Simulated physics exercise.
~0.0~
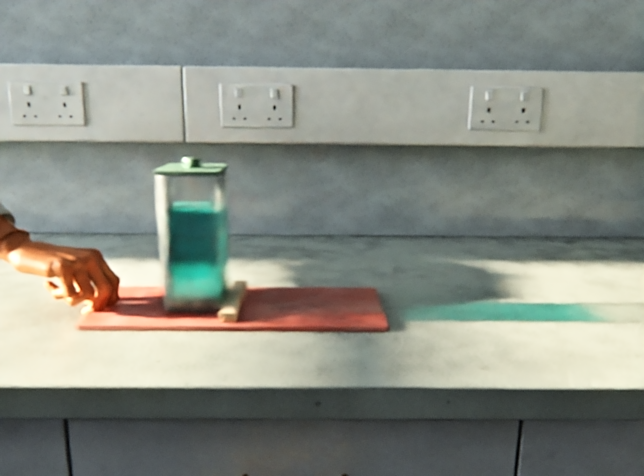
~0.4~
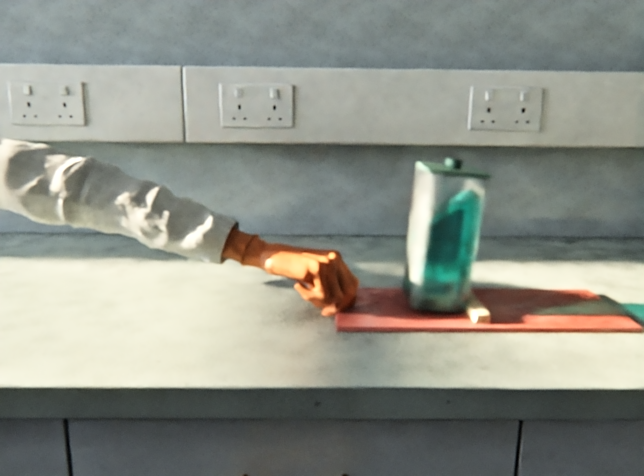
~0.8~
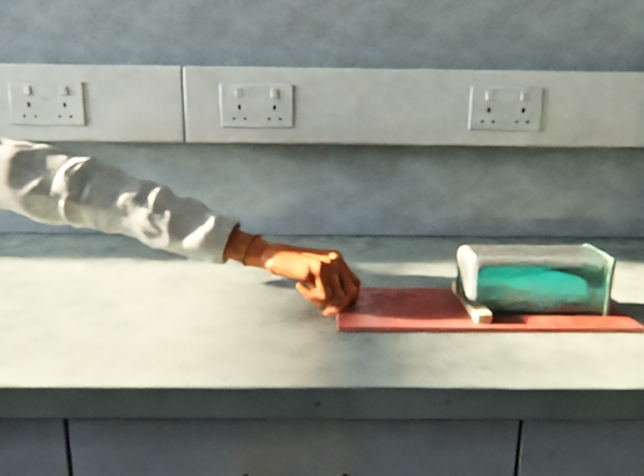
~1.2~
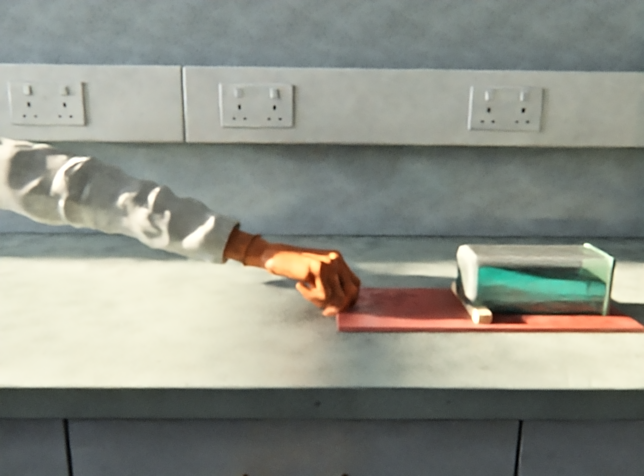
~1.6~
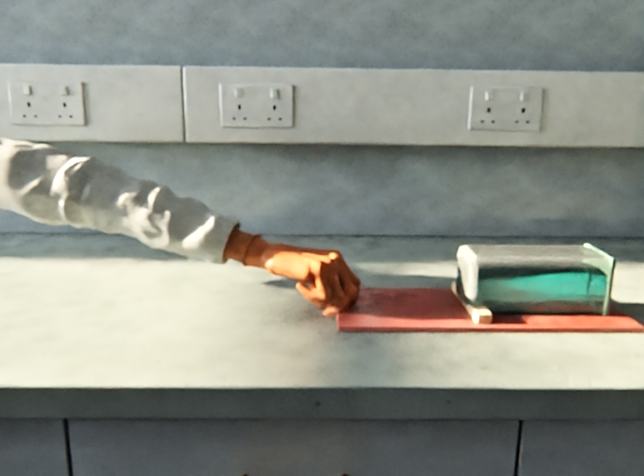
A capped clear container of teal liquid toppled onto its side as a hand pushed the red board beneath it to the right along a counter. It tipped rightward over a small wooden strip and stayed lying there, the hand still at the board's edge.
